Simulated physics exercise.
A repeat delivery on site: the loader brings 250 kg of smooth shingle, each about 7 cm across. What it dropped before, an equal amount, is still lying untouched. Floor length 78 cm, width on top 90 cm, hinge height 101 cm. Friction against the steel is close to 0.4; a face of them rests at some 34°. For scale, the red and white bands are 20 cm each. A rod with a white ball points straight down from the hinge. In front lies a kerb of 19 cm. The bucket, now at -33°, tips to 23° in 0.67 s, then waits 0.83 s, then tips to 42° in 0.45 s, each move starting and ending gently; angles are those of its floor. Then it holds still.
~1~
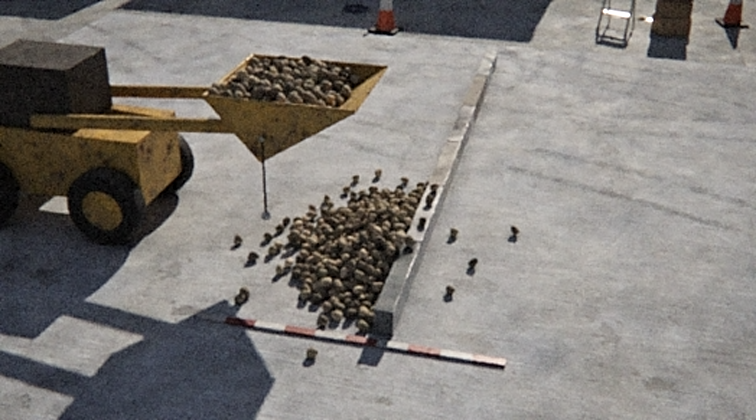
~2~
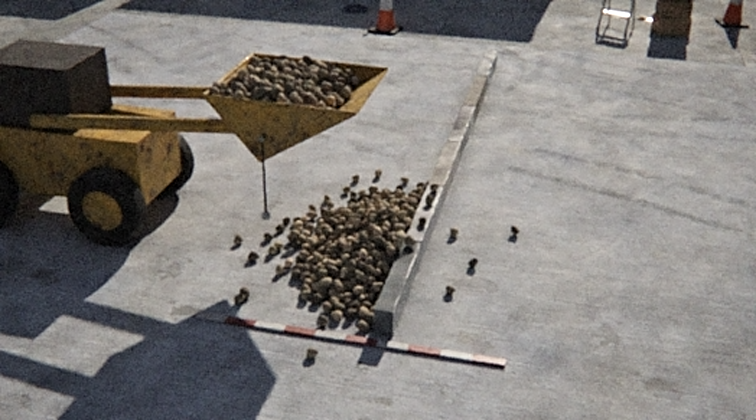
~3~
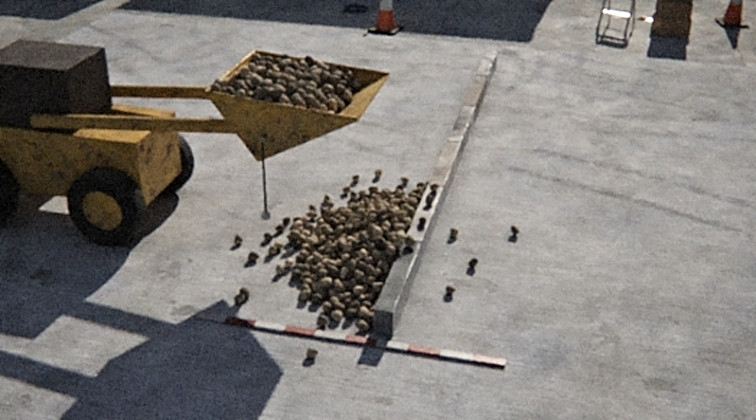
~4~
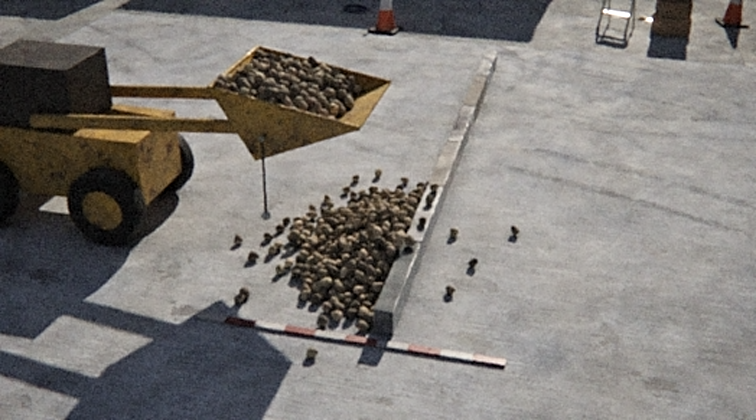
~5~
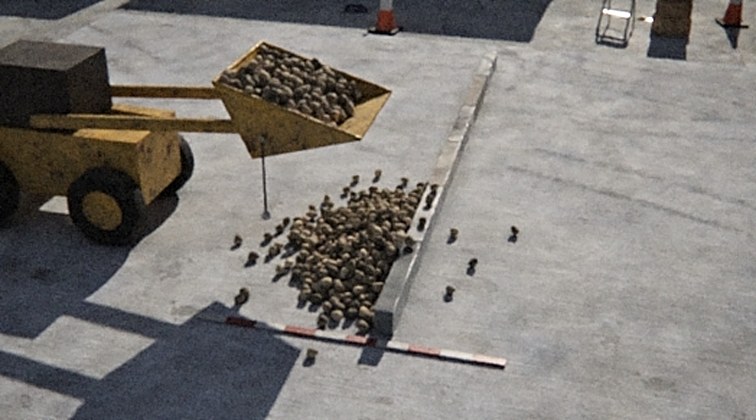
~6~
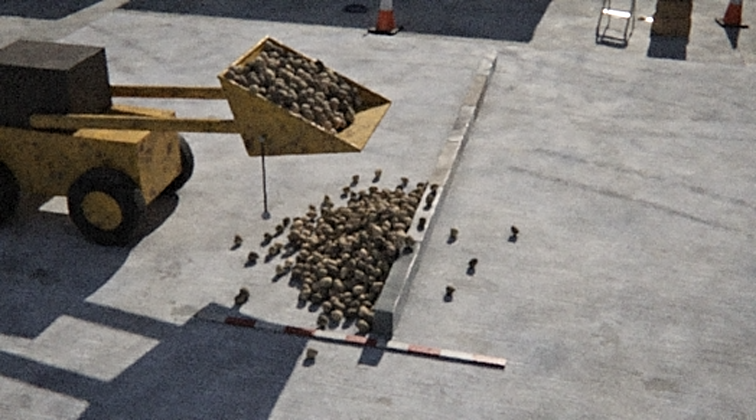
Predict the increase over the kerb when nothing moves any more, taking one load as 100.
Roughly 42 per cent of a load more.
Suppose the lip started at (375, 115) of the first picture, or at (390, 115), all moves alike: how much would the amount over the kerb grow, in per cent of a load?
Near 65 per cent from the first place, 80 from the second.
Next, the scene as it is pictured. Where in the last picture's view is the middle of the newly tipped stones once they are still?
Around (408, 240).
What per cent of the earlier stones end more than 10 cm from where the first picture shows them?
About 5 per cent.
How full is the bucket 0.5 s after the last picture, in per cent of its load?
Roughly 95 per cent is still inside.
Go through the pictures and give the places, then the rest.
Lip at (355, 112), floor tilted -33°, highest stones at (286, 67). The earlier load is highest near (387, 220), 25 cm above ground level, 99 % on this side of the kerb, 1 % over the kerb, in the first frame.
Lip at (356, 114), floor tilted -32°, highest stones at (280, 67), in the second frame.
Lip at (358, 120), floor tilted -28°, highest stones at (271, 67), in the third frame.
Lip at (360, 129), floor tilted -23°, highest stones at (270, 64), in the fourth frame.
Lip at (361, 139), floor tilted -17°, highest stones at (266, 60), in the fifth frame.
Lip at (361, 151), floor tilted -9°, highest stones at (271, 55), in the sixth frame.
Then, 0.2 s after the last picture the floor is at 14°; in per cent of one load, 100 in the bucket, 99 on this side of the kerb, 1 over the kerb; the foremost stones are at (449, 232).
Then, 0.5 s after the last picture the floor is at 23°; in per cent of one load, 95 in the bucket, 105 on this side of the kerb, 1 over the kerb; the foremost stones are at (449, 232).
Then, 2.1 s after the last picture the floor is at 42°; in per cent of one load, 0 in the bucket, 158 on this side of the kerb, 42 over the kerb; the foremost stones are at (601, 277).
Then, 4.5 s after the last picture the floor is at 42°; in per cent of one load, 0 in the bucket, 158 on this side of the kerb, 42 over the kerb; the foremost stones are at (603, 277). Net gain over the kerb, 42.
